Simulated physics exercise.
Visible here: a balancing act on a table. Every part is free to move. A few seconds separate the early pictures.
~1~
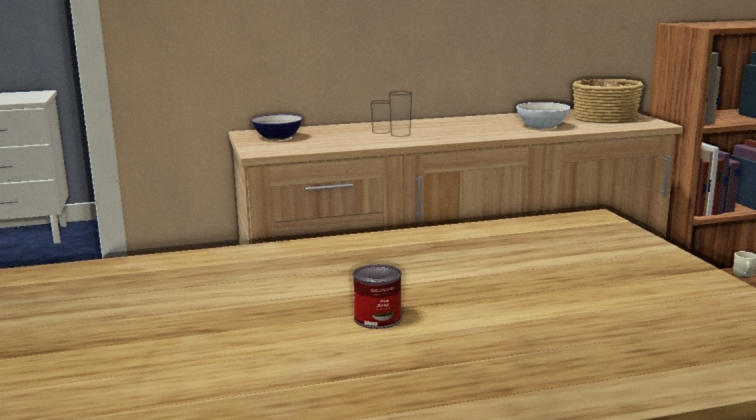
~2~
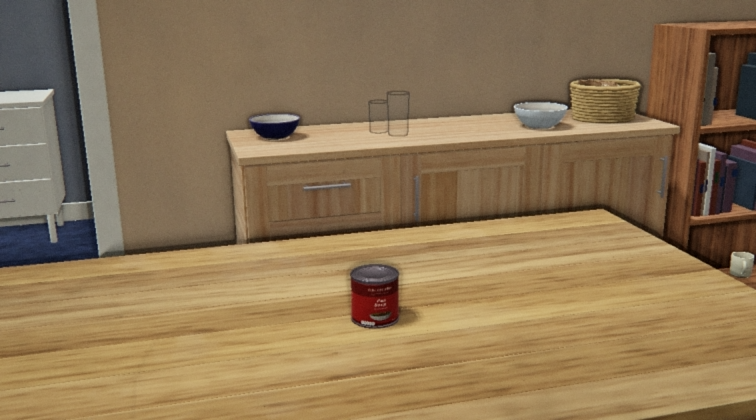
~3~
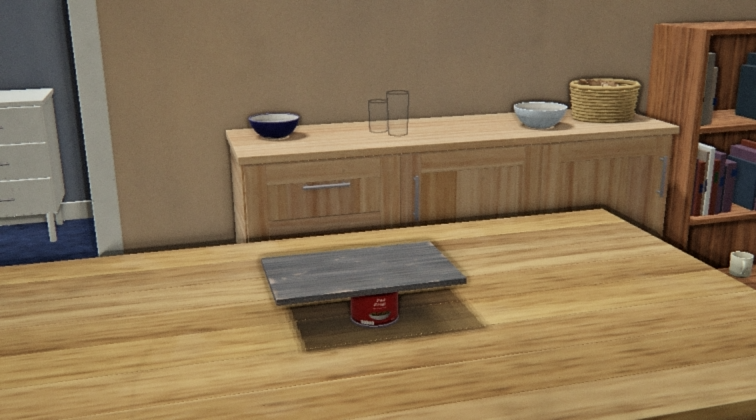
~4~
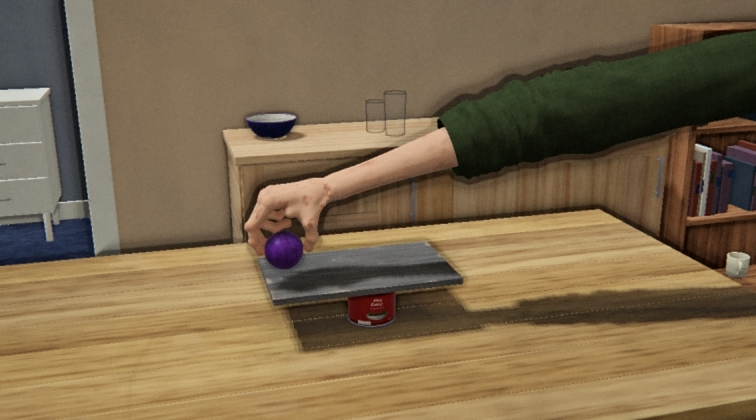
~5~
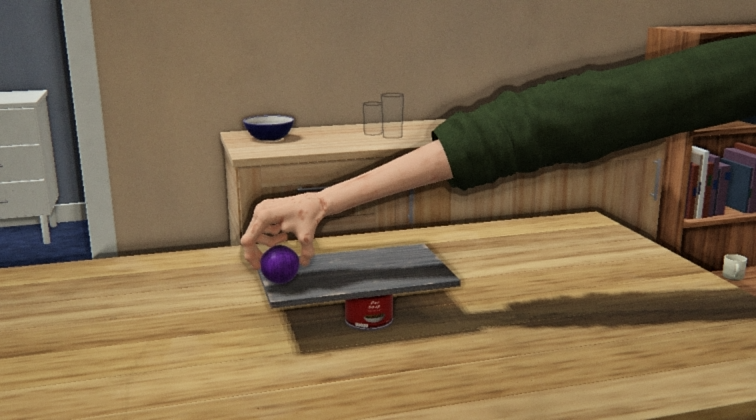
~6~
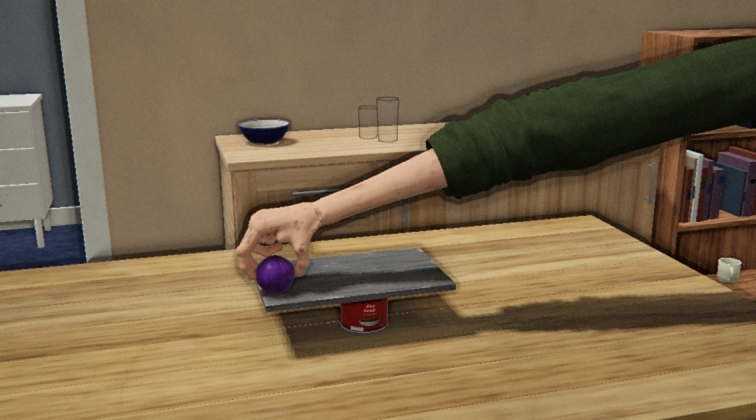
At first, a red can stands alone on a wooden table, and then a grey board lies across its top. A hand in a dark green sleeve reaches in from the right, holding a round purple object above the board's left end, and lowers it slightly onto the board, keeping its fingers around it.
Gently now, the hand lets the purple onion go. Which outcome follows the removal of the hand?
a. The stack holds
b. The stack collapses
The stack collapses.
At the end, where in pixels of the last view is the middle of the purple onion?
I'd say around (194, 345) in the last view.
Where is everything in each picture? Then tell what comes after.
The last thing is not in view yet, in the first frame.
The last thing is not in view yet, in the second frame.
The last thing is not in view yet; grey board (360, 271), in the third frame.
On its way; purple onion (284, 250); grey board (357, 271), in the fourth frame.
On its way; purple onion (280, 264); grey board (355, 273), in the fifth frame.
In place under the hand; purple onion (275, 274); grey board (350, 277), in the sixth frame.
Then, 0.40 s past the last view, purple onion now fallen; grey board rocked 33° from its first pose.
Then, 0.60 s past the last view, grey board rocked 30° from its first pose.
Then, 0.70 s past the last view, grey board rocked 25° from its first pose.
Then, 0.90 s past the last view, grey board rocked 21° from its first pose.
Finally, fallen, grey board and purple onion; red tin still in place. Final places as the last picture's camera would see them, purple onion near (194, 346). The stack gives way.
